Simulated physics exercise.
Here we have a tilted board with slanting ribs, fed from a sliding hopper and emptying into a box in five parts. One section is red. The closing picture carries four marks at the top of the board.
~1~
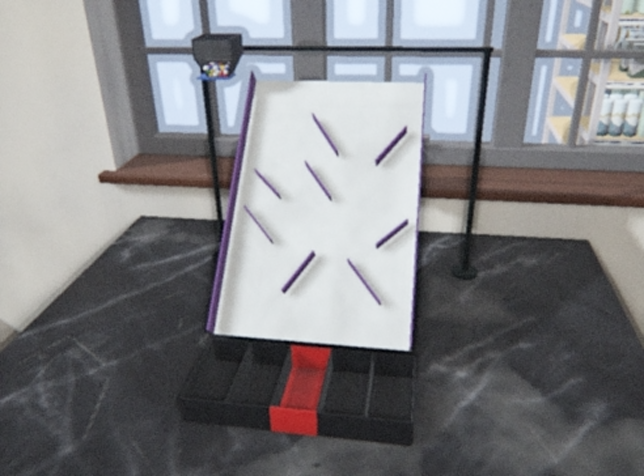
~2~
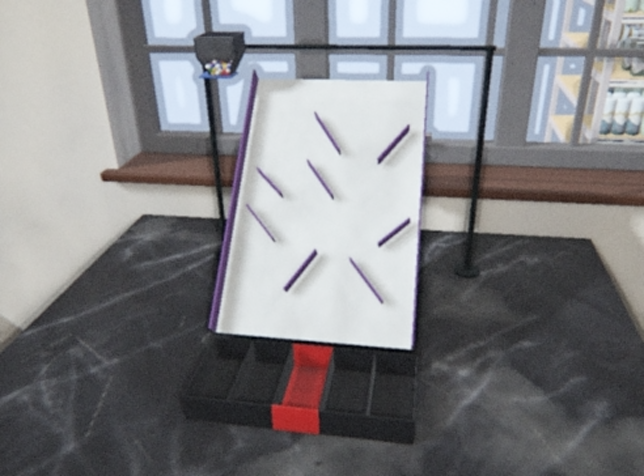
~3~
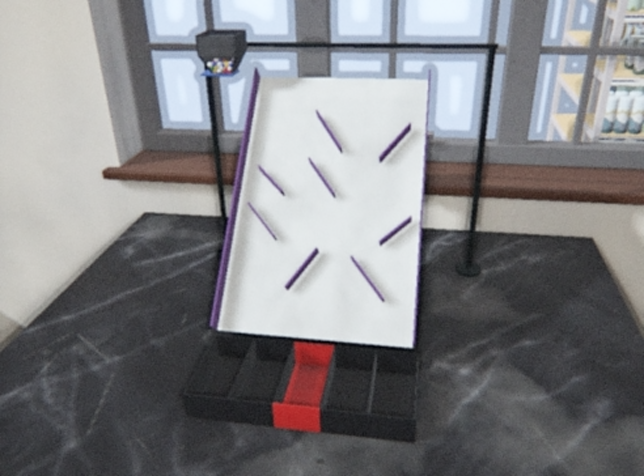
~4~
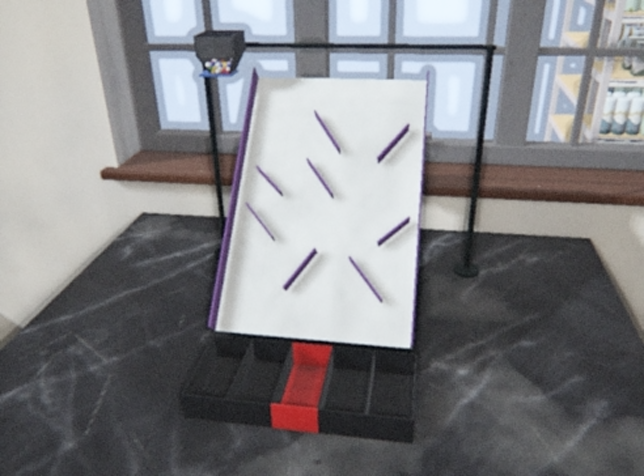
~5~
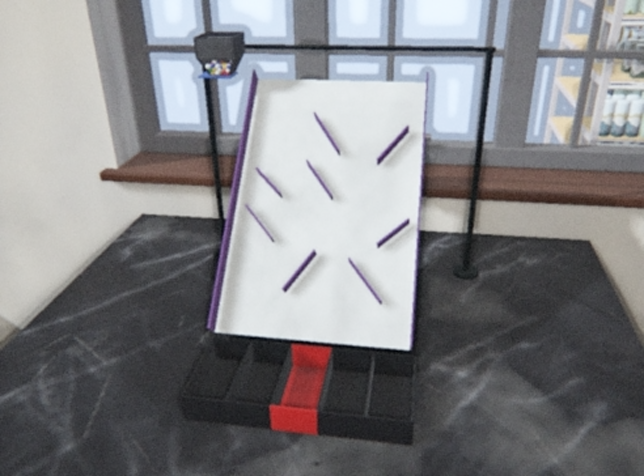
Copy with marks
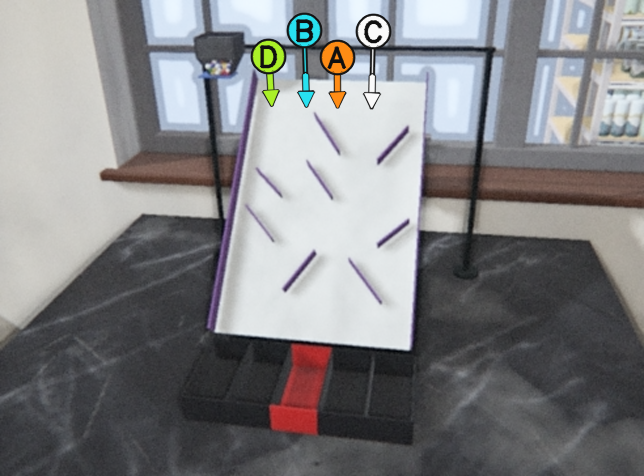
A white tilted board with purple edging stands on a dark marbled counter before a grey-framed window with a reddish-brown sill, seen from the front and slightly above. Eight slanting purple ribs cross it, a small black hopper of colourful beads sits at upper left on a black frame, and a black five-part box with a red middle section lies below. Nothing in the scene moves; only the view shifts very slightly.
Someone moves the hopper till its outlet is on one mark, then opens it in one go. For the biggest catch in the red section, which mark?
C is best.
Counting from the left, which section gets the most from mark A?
It is the fifth one.
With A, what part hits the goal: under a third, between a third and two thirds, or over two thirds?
It is under a third.
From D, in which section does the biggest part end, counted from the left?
The first from the left.
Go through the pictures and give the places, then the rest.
The first frame shows hopper at (220, 67), round plastic beads, door shut.
The second frame shows ribs (315, 111) to (339, 149), (378, 159) to (409, 124), (257, 167) to (280, 192).
The third frame shows ribs (309, 157) to (333, 193), (248, 202) to (274, 236), (379, 241) to (411, 216).
The fourth frame shows ribs (283, 288) to (315, 248), (349, 256) to (381, 300).
The fifth frame shows red section at (294, 418), number 3 of 5 from the left.
On the marked copy, mark A meets the board at (337, 102); mark B meets the board at (306, 101); mark C meets the board at (371, 102); mark D meets the board at (271, 100).
If A is chosen, a stray few in the red section, nearly all in other sections, a small part outside the box.
If B is chosen, a stray few in the red section, nearly all in other sections, a small part outside the box.
If C is chosen, about half in the red section, about half in other sections, a stray few outside the box.
If D is chosen, a stray few in the red section, nearly all in other sections, a small part outside the box.
